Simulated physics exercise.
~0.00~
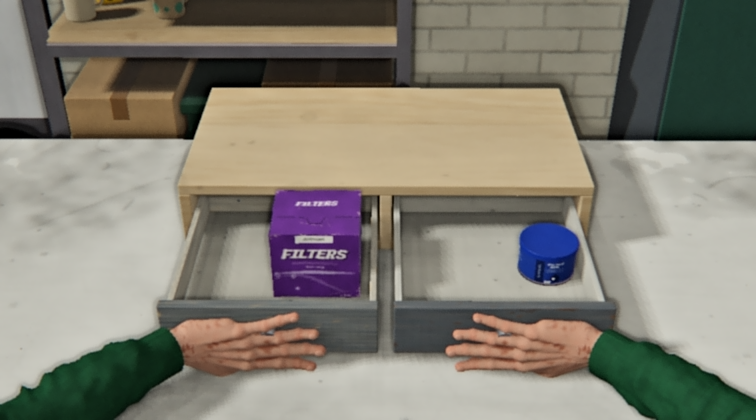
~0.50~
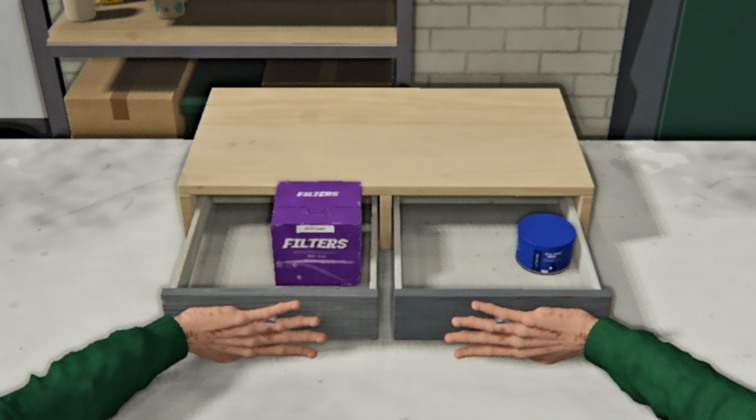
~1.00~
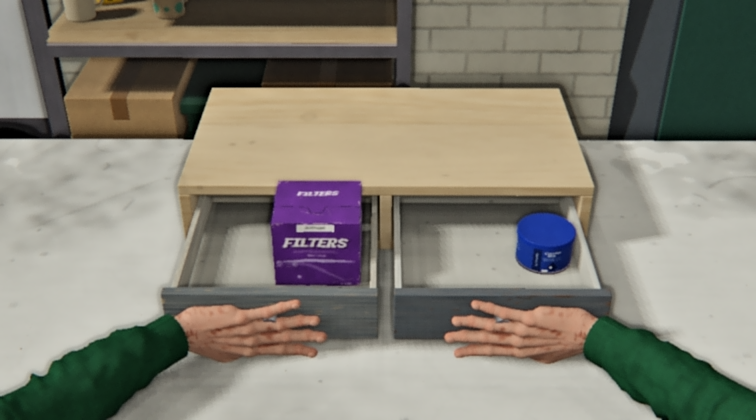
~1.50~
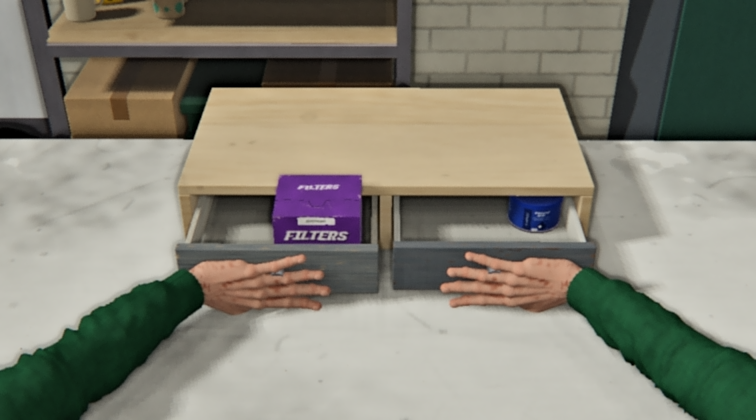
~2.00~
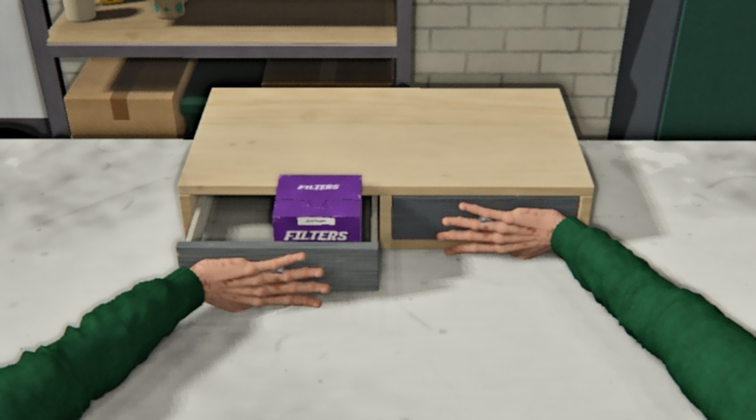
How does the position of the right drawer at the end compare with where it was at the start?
At the start the right drawer was pulled well out with the blue pot showing inside, and by the end it was fully shut in the cabinet.
Two open drawers in a low wooden cabinet, one holding a purple box of filters and the other a blue pot, were pushed inward by a pair of hands until the right one shut fully while the left one stayed partly open.
